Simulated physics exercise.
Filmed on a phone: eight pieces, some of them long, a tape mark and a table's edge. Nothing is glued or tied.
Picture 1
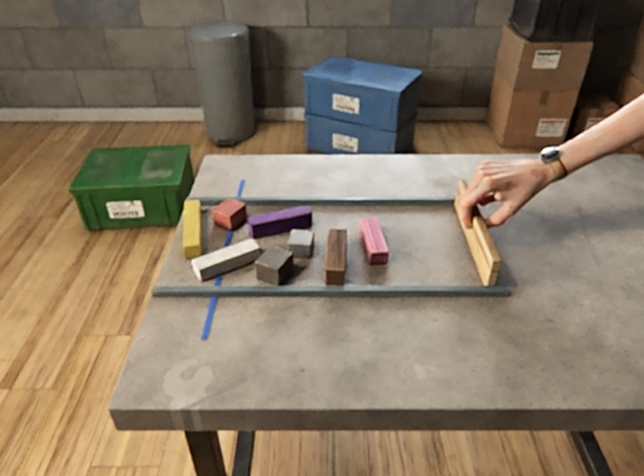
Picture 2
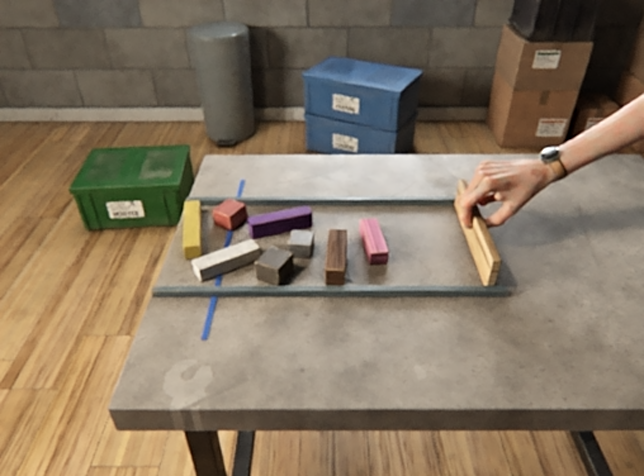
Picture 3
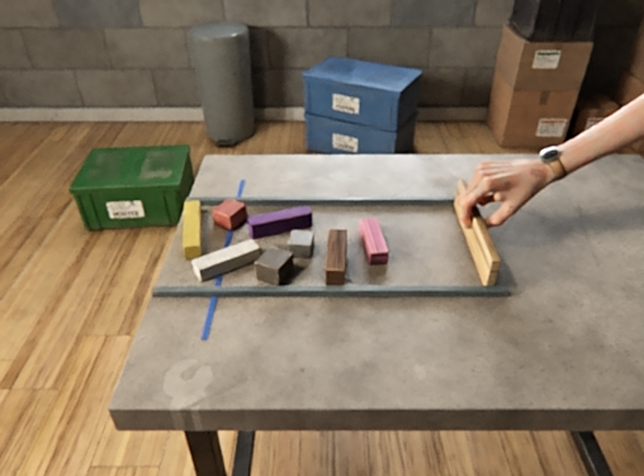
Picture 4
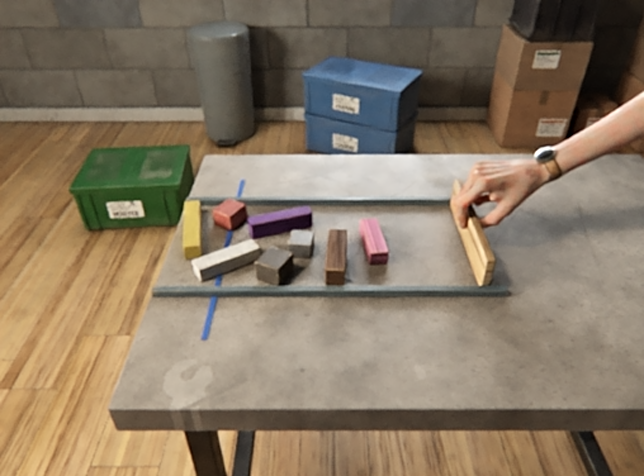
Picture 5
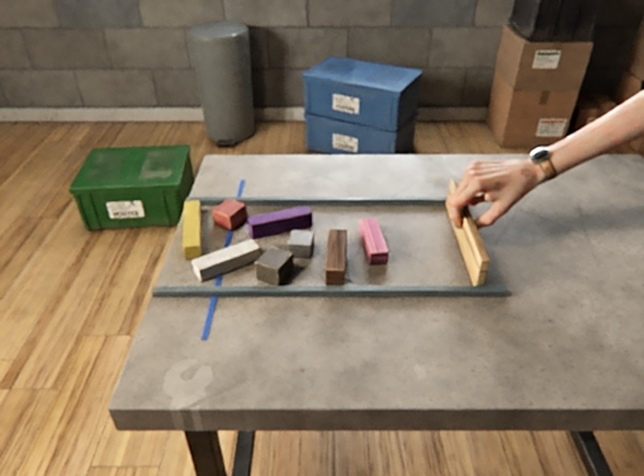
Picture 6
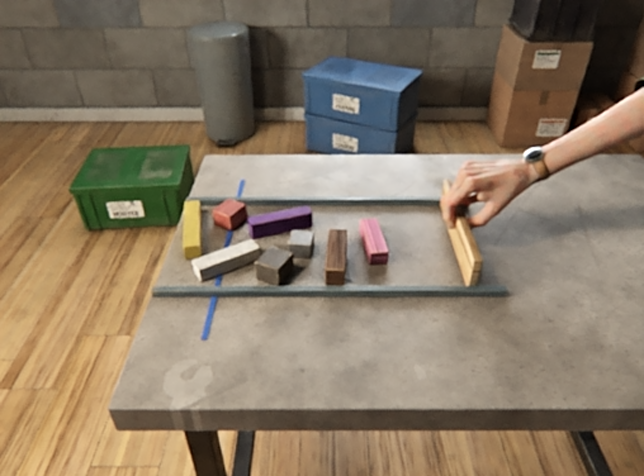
The clip opens on eight colored blocks and bars scattered between two rails on a gray table, near a strip of blue tape, with a hand gripping a wooden board at the right. The hand slides the board slightly left, while the pieces stay still and untouched.
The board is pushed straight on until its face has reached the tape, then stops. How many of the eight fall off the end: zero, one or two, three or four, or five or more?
In the end the number that fall off is one or two.
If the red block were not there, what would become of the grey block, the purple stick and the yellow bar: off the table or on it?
The grey block stays on, the purple stick stays on, the yellow bar goes over.
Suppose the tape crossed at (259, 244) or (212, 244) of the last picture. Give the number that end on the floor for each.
The counts: 0 and 4.
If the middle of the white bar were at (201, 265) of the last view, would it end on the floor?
From there it drops off.
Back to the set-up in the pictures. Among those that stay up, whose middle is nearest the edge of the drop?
The grey block.
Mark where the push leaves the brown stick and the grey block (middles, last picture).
The brown stick stops around (194, 256); the grey block around (175, 240).
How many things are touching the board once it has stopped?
3 of them.
A little later, none off yet; yellow bar at rest near (193, 228); red block at rest near (230, 214); white bar at rest near (227, 260).
When it is over, the number that fall off is one or two; down, white bar and yellow bar.
